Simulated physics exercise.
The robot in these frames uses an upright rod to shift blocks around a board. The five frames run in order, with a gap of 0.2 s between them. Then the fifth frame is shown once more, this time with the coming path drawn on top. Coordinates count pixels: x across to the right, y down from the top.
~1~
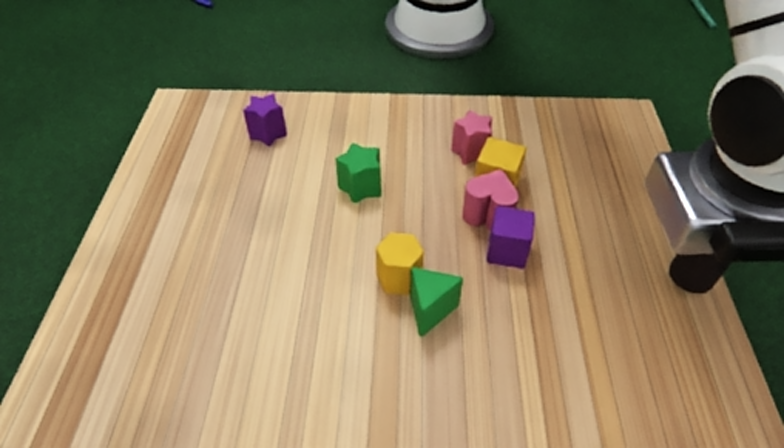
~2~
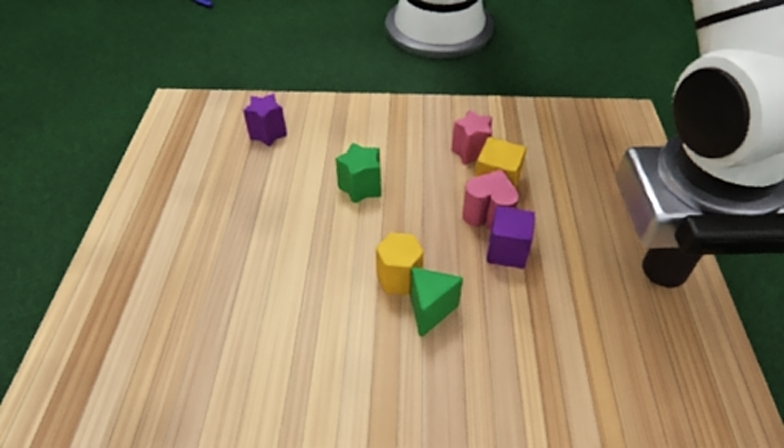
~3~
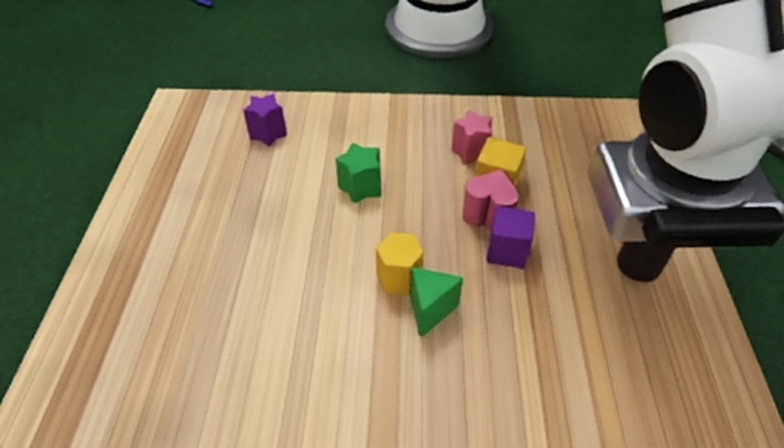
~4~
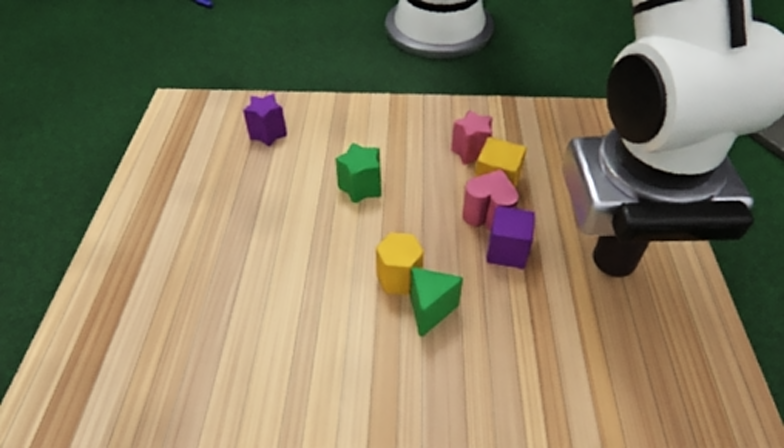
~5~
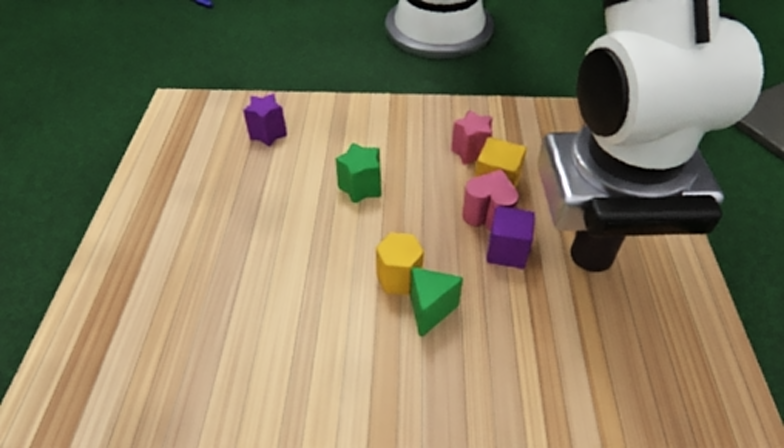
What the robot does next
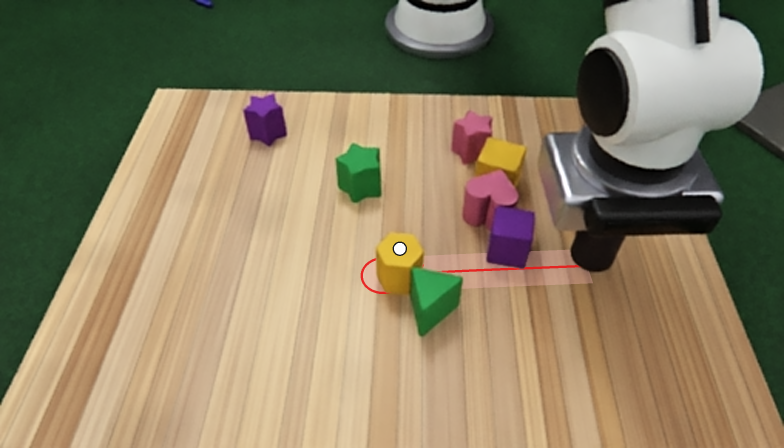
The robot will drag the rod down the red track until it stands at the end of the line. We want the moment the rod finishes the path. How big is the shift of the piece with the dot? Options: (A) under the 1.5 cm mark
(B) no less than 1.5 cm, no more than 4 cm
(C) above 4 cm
Option C.
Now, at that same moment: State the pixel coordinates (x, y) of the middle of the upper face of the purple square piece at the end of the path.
Its top centre lands on (467, 209).
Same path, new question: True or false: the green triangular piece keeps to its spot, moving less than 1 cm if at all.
Verdict: True.
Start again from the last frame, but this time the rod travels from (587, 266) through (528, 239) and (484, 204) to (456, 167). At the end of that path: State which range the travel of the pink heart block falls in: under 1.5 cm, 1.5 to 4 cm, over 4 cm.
It ends farther than 4 cm from its spot.
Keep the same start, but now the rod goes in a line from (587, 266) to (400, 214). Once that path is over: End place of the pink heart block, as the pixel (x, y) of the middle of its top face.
The centre of its top face lies at (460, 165).
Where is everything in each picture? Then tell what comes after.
The first frame shows rod tip (691, 277); block tops, yellow hexagon (400, 249); green triangular piece (433, 284); purple square piece (514, 222).
The second frame shows rod (663, 271); blocks unchanged.
The third frame shows rod (638, 266); blocks unchanged.
The fourth frame shows rod (614, 261); blocks unchanged.
The fifth frame shows rod (591, 257); yellow hexagon (400, 249); green triangular piece (433, 284); purple square piece (514, 222).
Path on the board, straight from (587, 266) to (383, 275); the dot is on the yellow hexagon.
The first path, step by step. One third of the way, rod (521, 259); purple square piece (492, 217), turned 30° clockwise.
Two thirds of the way, rod (451, 262); purple square piece (467, 209), turned 80° clockwise.
At the end, rod (383, 266); yellow hexagon (338, 247), turned 20° clockwise; green triangular piece in place; purple square piece (467, 209), turned 80° clockwise.
